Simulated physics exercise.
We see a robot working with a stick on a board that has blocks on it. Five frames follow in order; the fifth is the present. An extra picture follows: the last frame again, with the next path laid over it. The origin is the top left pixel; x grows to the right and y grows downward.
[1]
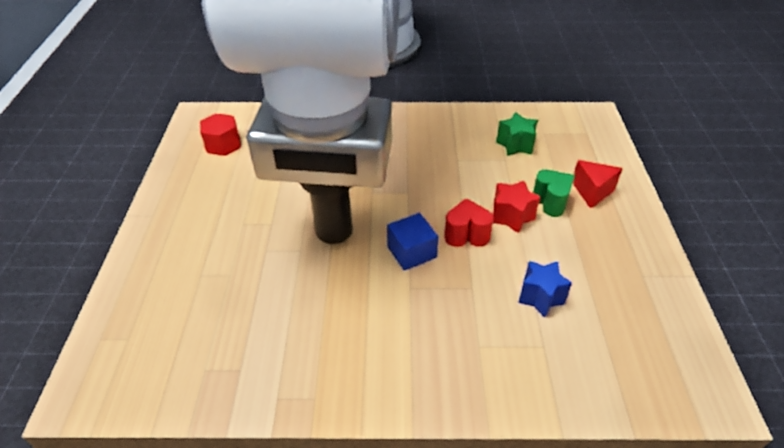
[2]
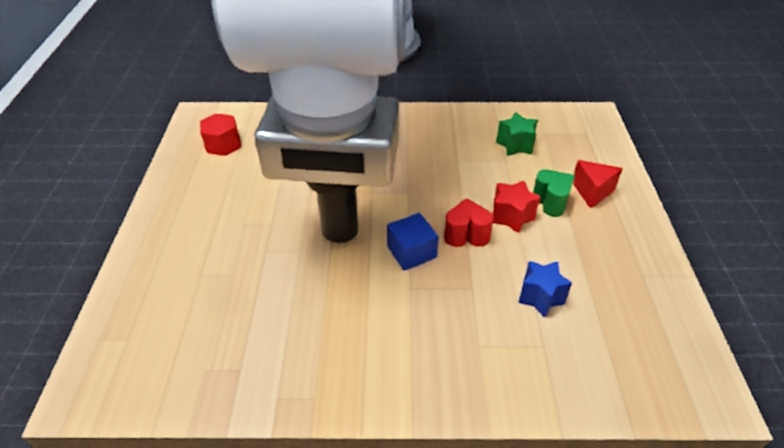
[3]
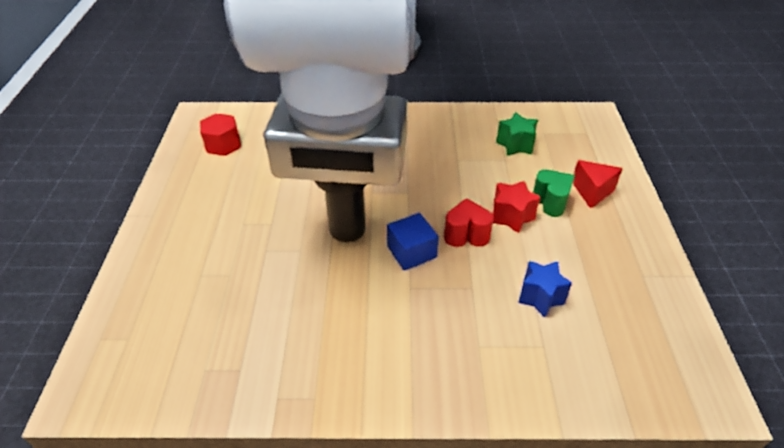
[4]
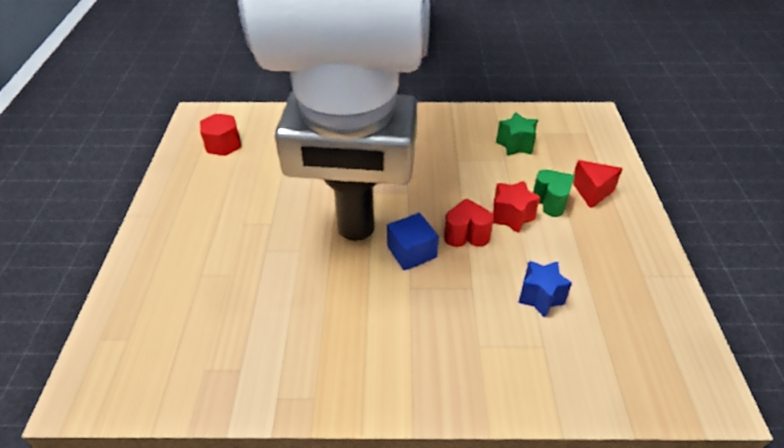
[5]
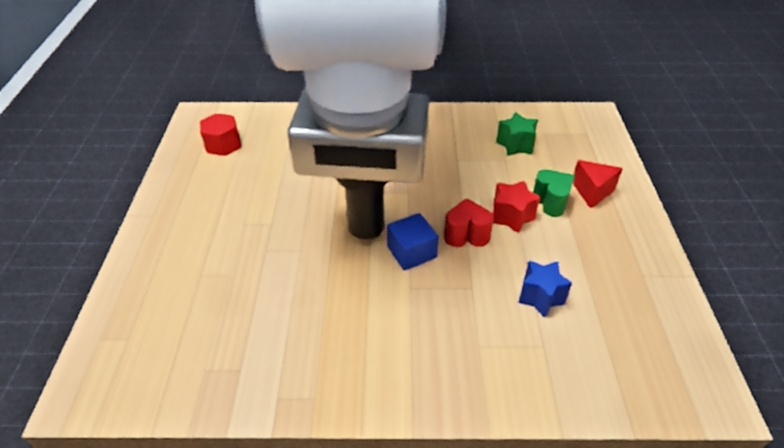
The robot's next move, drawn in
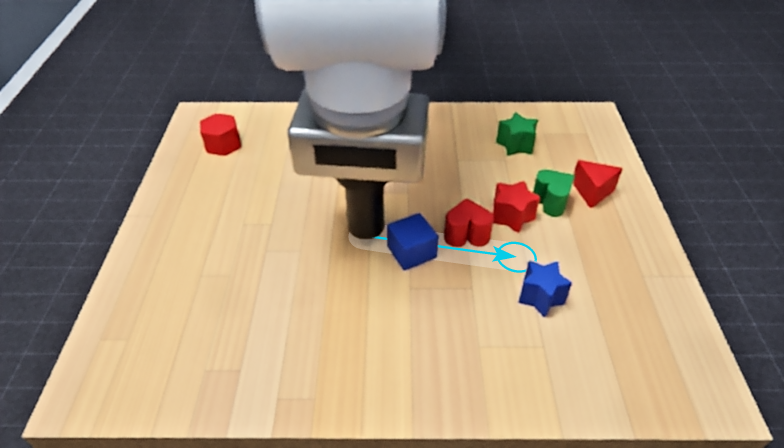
A robot arm slid its dark stick slowly to the right across a wooden board, closing in on a blue block, while the scattered red, green and blue blocks all stayed still.
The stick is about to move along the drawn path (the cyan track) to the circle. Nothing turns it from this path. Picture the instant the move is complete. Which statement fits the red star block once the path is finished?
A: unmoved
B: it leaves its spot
It's B.
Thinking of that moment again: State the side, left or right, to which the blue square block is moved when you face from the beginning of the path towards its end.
It's set to shift right.
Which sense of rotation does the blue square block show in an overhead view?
It ends up turned clockwise.
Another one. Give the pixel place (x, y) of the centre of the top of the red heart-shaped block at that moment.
The spot you're after is about (529, 209) in the image.
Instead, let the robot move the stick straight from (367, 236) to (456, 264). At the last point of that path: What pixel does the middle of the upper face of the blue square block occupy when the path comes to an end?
At (498, 251).
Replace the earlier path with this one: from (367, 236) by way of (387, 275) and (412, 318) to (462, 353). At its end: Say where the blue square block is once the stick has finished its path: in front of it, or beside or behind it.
Final position: To the side or behind.
Drawn move, from (367, 236) directly to (517, 257).
The first path, step by step. One third of the way, stick (417, 234); blue square block (448, 241), turned 15° anticlockwise.
Two thirds of the way, stick (468, 241); blue square block (484, 258), turned 30° clockwise; red heart-shaped block (498, 209), turned 45° anticlockwise; red star block (521, 189).
At the end, stick (519, 247); blue square block (487, 261), turned 35° clockwise; red heart-shaped block (529, 209), turned 100° anticlockwise; red star block (525, 180), turned 15° anticlockwise; green heart-shaped block (558, 178), turned 15° clockwise.
